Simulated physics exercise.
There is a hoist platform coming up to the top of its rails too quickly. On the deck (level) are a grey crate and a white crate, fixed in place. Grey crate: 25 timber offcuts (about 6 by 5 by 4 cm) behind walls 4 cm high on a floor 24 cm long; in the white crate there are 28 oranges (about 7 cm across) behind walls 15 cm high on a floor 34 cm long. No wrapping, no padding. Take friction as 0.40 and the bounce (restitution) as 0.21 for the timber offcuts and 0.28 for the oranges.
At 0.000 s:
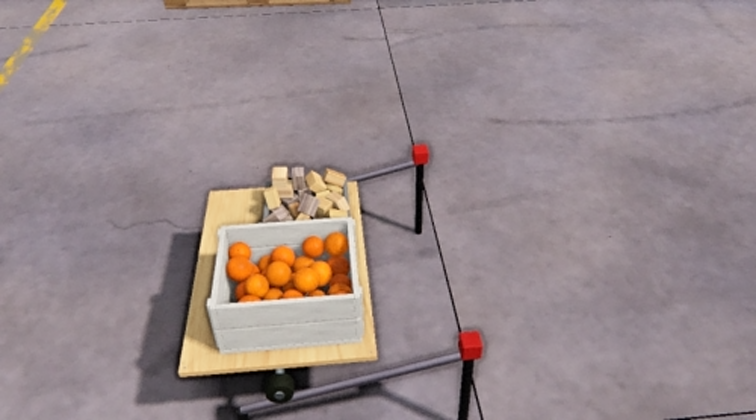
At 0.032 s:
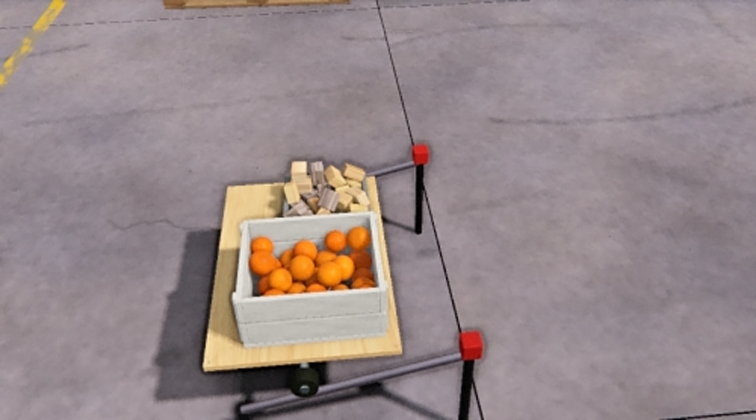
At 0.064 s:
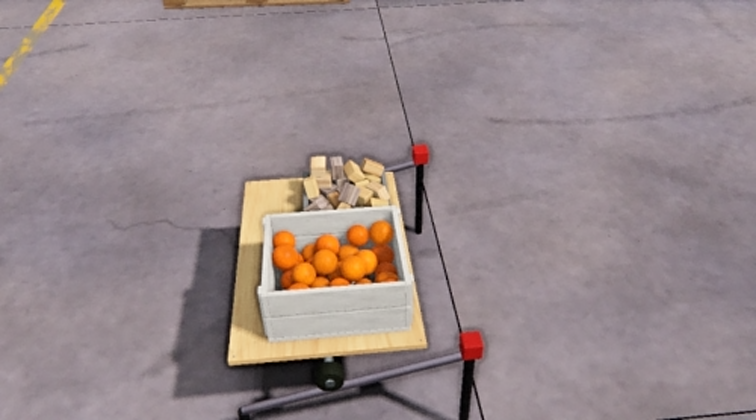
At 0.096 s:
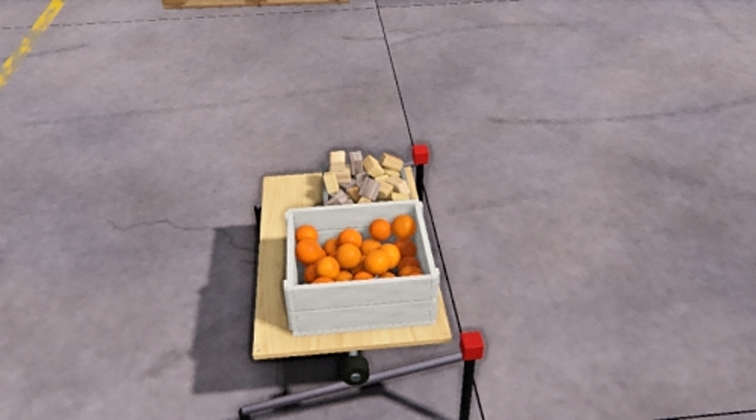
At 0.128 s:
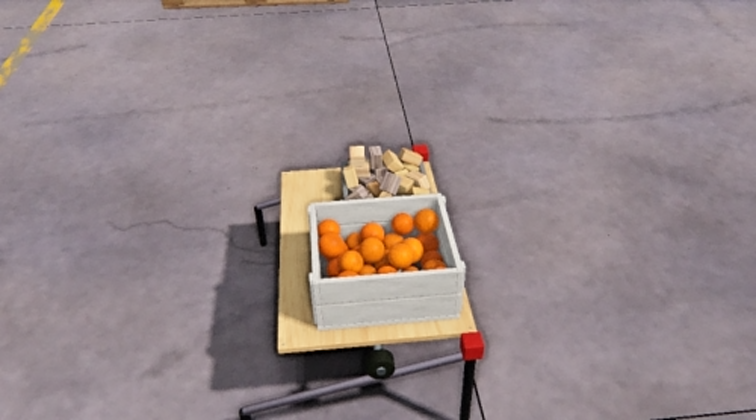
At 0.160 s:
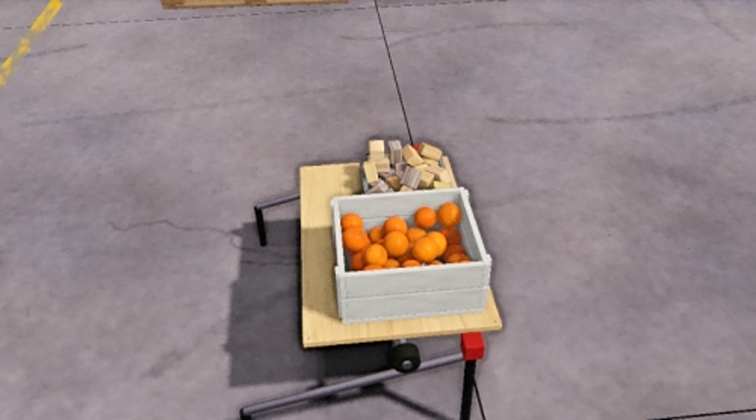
On a grey concrete floor with dark seams and a yellow stripe at upper left, the view looks down from a raised angle. A pale wooden deck carries a white crate of oranges in front and a pile of timber offcuts behind, beside rails with red-capped posts. The loaded deck slides steadily rightward and slightly up the rails, its contents staying in place, while the floor view stays nearly unchanged.
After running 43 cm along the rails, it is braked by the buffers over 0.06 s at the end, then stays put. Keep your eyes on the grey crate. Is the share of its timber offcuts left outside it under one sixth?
The count thrown out is higher than a sixth.
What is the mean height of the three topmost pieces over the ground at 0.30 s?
Their middles sit some 54 cm up.
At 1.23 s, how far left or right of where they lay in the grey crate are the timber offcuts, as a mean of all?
Mean shift: Around 26 cm, to the right.
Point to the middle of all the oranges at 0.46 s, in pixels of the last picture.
(456, 250).
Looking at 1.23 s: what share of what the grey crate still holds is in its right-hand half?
About 90 per cent.
After 0.18 s, braking begins.
After 0.30 s, 5 of 25 out of the grey crate and 0 of 28 out of the white crate.
After 0.46 s, 9 of 25 out of the grey crate and 0 of 28 out of the white crate.
After 0.68 s, 9 of 25 out of the grey crate and 0 of 28 out of the white crate.
Final count (at 1.23 s), 9 of 25 out of the grey crate and 0 of 28 out of the white crate. Asked share, 9 of 25, 36 per cent.
